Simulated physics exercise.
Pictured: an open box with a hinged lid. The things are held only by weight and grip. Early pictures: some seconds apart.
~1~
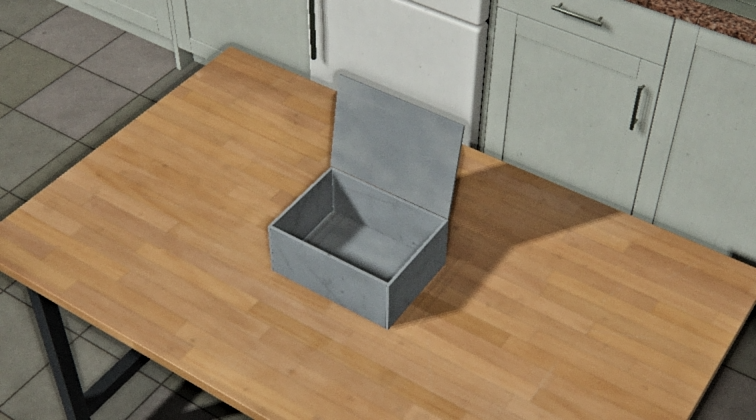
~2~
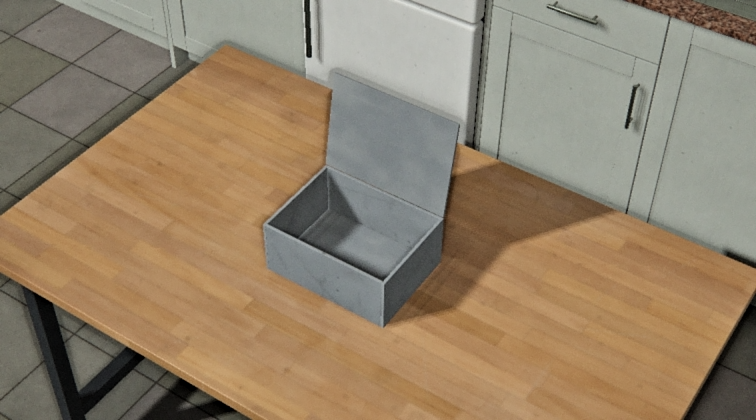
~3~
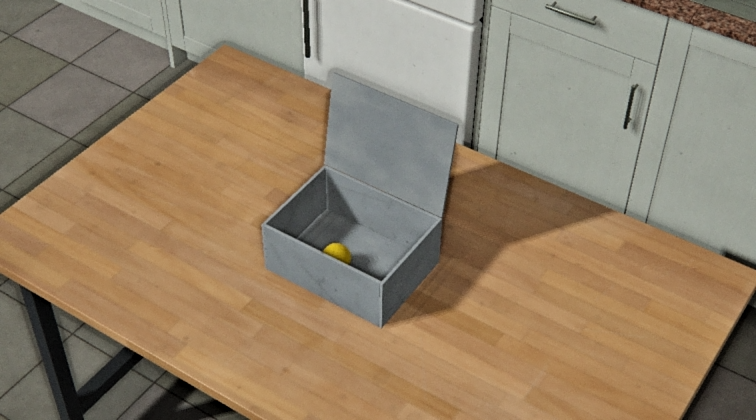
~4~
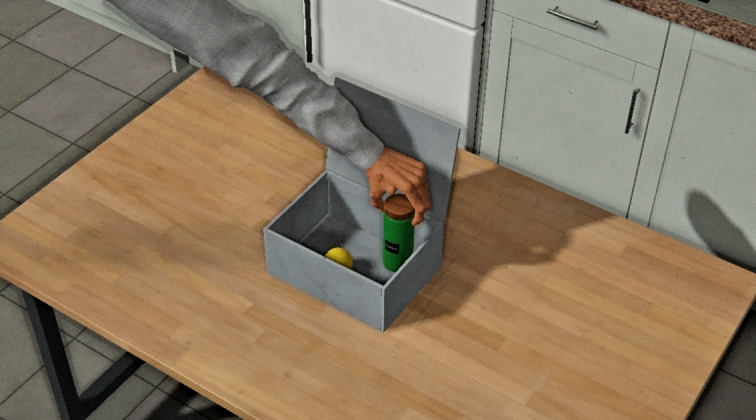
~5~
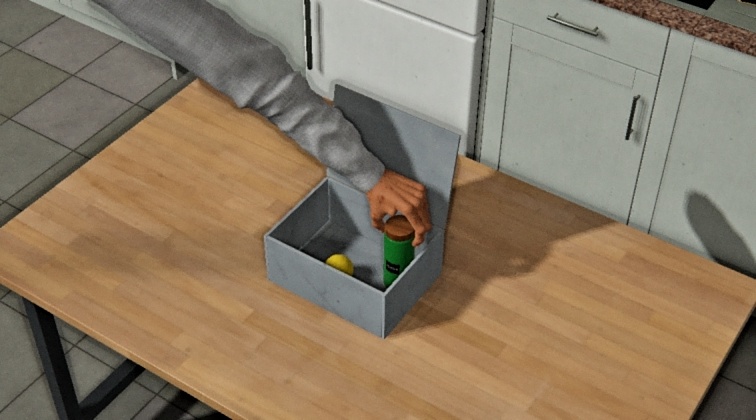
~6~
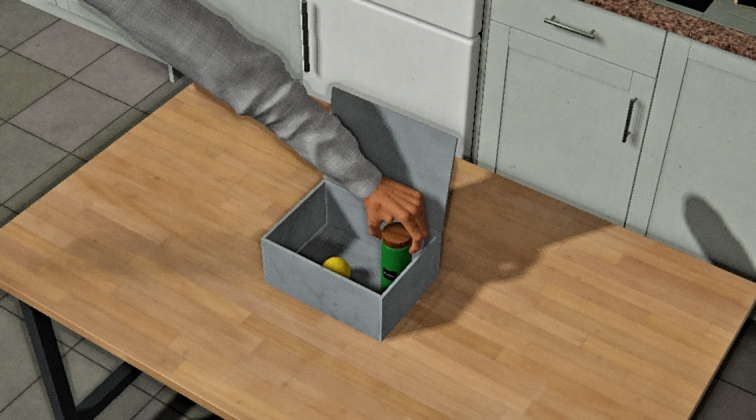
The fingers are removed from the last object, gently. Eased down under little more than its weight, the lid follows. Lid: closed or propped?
Propped.
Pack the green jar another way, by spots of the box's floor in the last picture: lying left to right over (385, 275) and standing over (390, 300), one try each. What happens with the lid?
Try 1: Lid shut; try 2: Lid not shut.
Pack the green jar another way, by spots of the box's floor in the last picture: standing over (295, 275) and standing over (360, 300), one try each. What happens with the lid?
Well, first it won't go down, and then it won't go down.
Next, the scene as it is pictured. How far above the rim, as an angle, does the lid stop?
Close to 35 degrees.
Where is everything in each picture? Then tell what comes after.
The last thing is not in view yet, in the first picture.
The last thing is not in view yet, in the second picture.
The last thing is not in view yet, in the third picture.
Coming down; green jar (399, 234), in the fourth picture.
Coming down; green jar (399, 254), in the fifth picture.
In place under the hand; green jar (396, 261), in the sixth picture.
Then, 1.20 s later than the last frame, lid 81° above the rim.
Then, 1.60 s later than the last frame, lid 55° above the rim.
When it is over, lid 37° above the rim; both as before. End places, in pixels of the last picture, green jar near (396, 261).
